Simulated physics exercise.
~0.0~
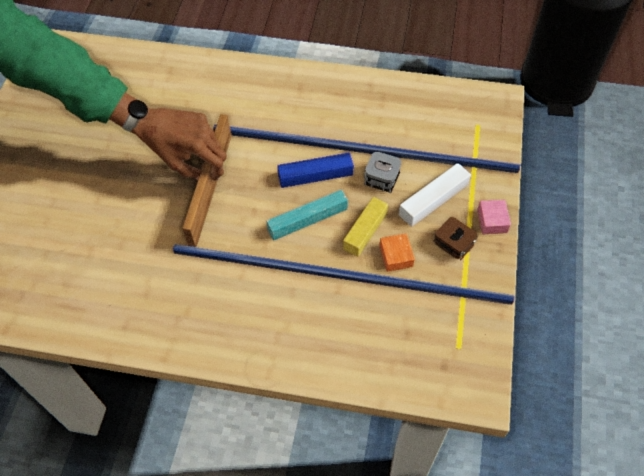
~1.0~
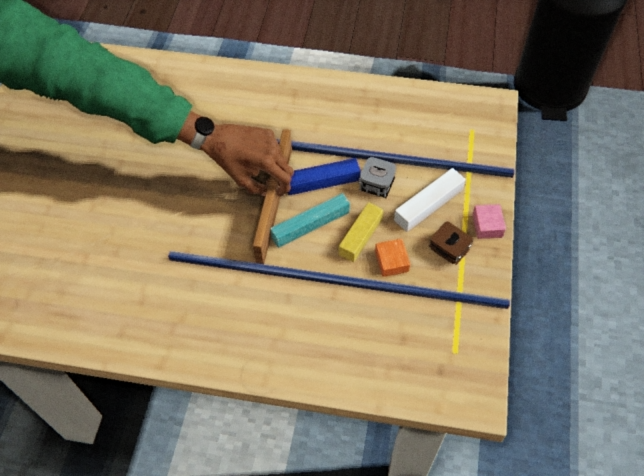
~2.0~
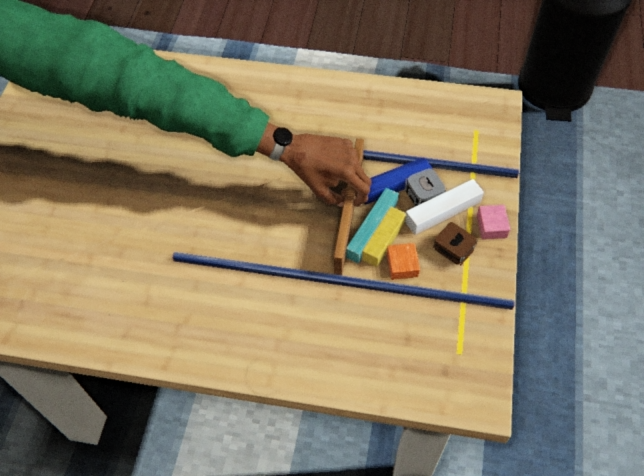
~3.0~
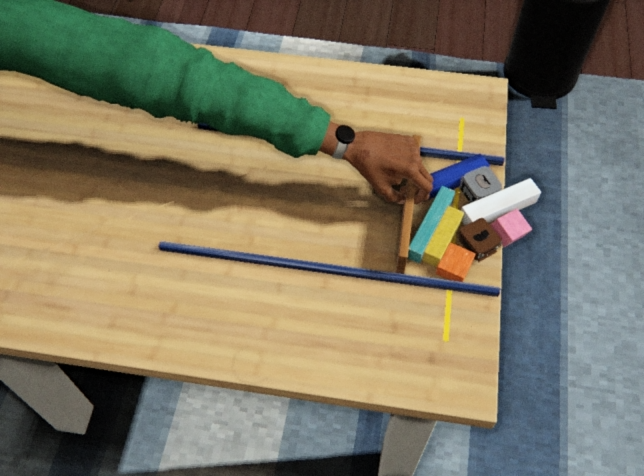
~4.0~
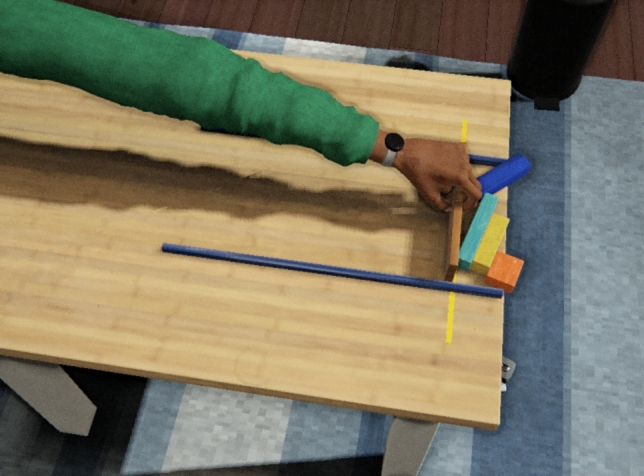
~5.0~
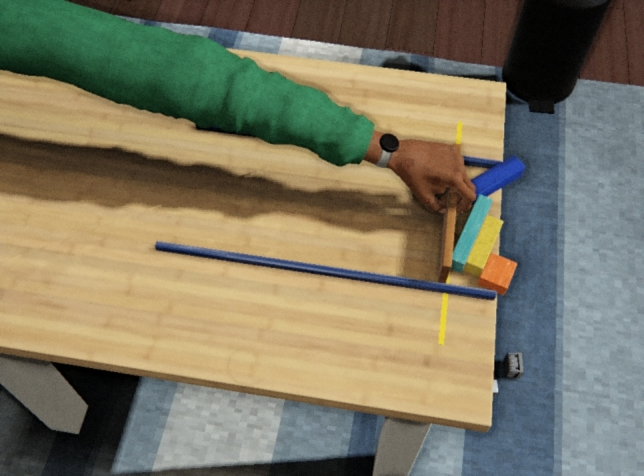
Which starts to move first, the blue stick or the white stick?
The blue stick starts to move first, as the board reaches it, and the white stick only shifts afterwards.
